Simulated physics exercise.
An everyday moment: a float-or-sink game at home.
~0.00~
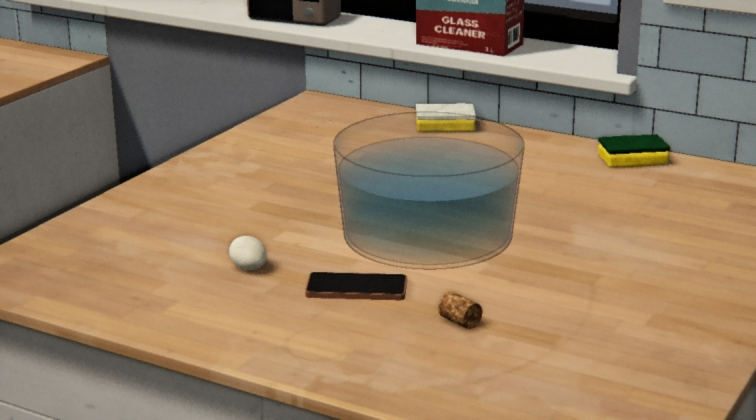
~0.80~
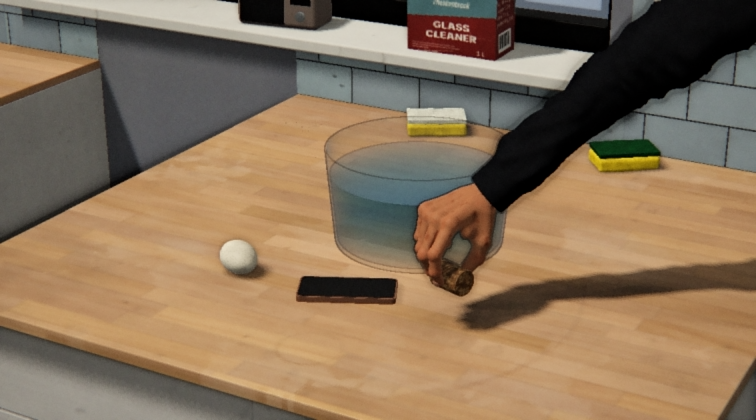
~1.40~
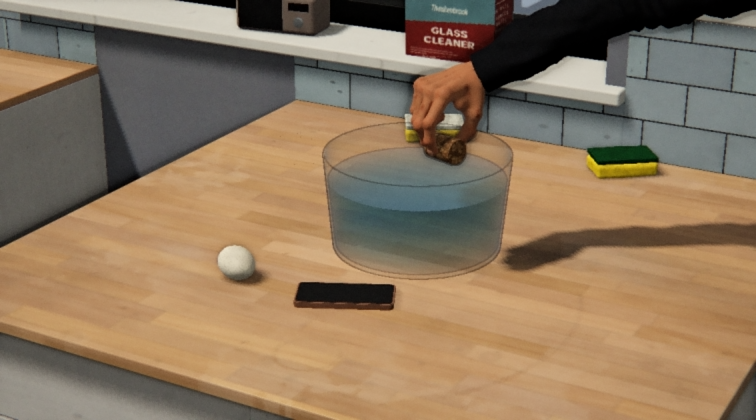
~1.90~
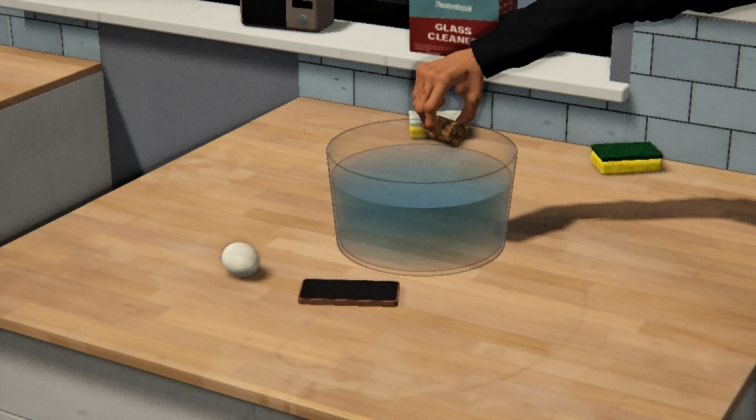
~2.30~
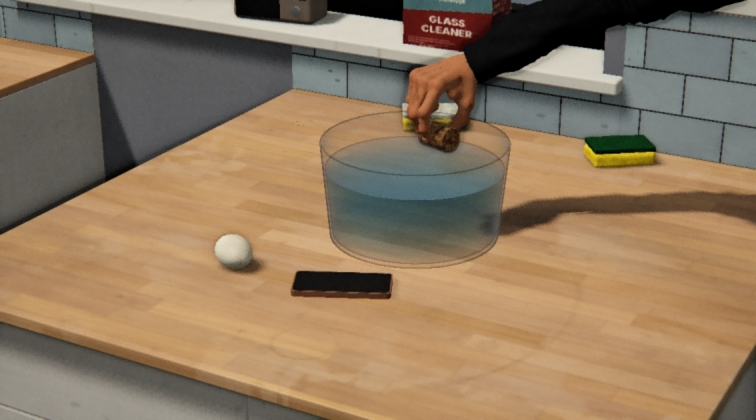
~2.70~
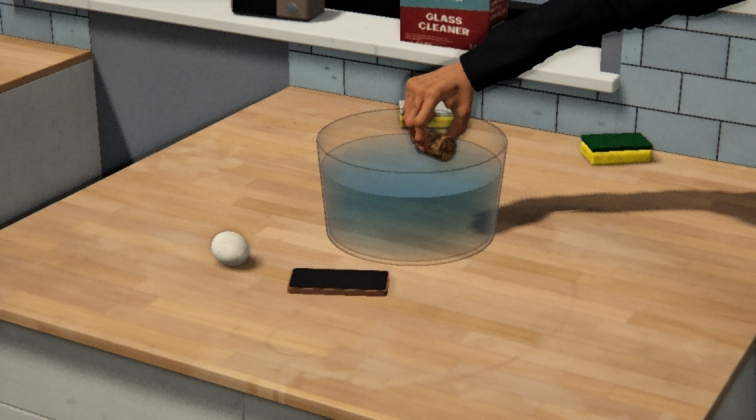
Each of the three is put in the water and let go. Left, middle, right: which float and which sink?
From the left: It ends on the bottom, it ends on the bottom, it bobs on top.
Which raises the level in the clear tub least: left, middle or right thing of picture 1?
That is the right thing.
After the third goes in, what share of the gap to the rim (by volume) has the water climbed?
About 8 per cent.
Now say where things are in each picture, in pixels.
The first frame shows the row from the left; egg (248, 253); phone (357, 286); cork (461, 310).
The second frame shows a hand picks up the cork; cork (452, 278); phone (347, 290).
In the third frame, it is carried over; cork (445, 148); egg (236, 263).
In the fourth frame, it is above the clear tub; cork (446, 131); phone (349, 293).
The fifth frame shows it comes down; cork (439, 136); egg (234, 252).
In the sixth frame, it is just over the surface; egg (230, 249); phone (339, 282); cork (436, 145).
Around 4.0 s, the cork bobs at the top.
Around 8.0 s, the phone ends at the bottom.
Around 12.0 s, the egg ends at the bottom; afloat, cork.
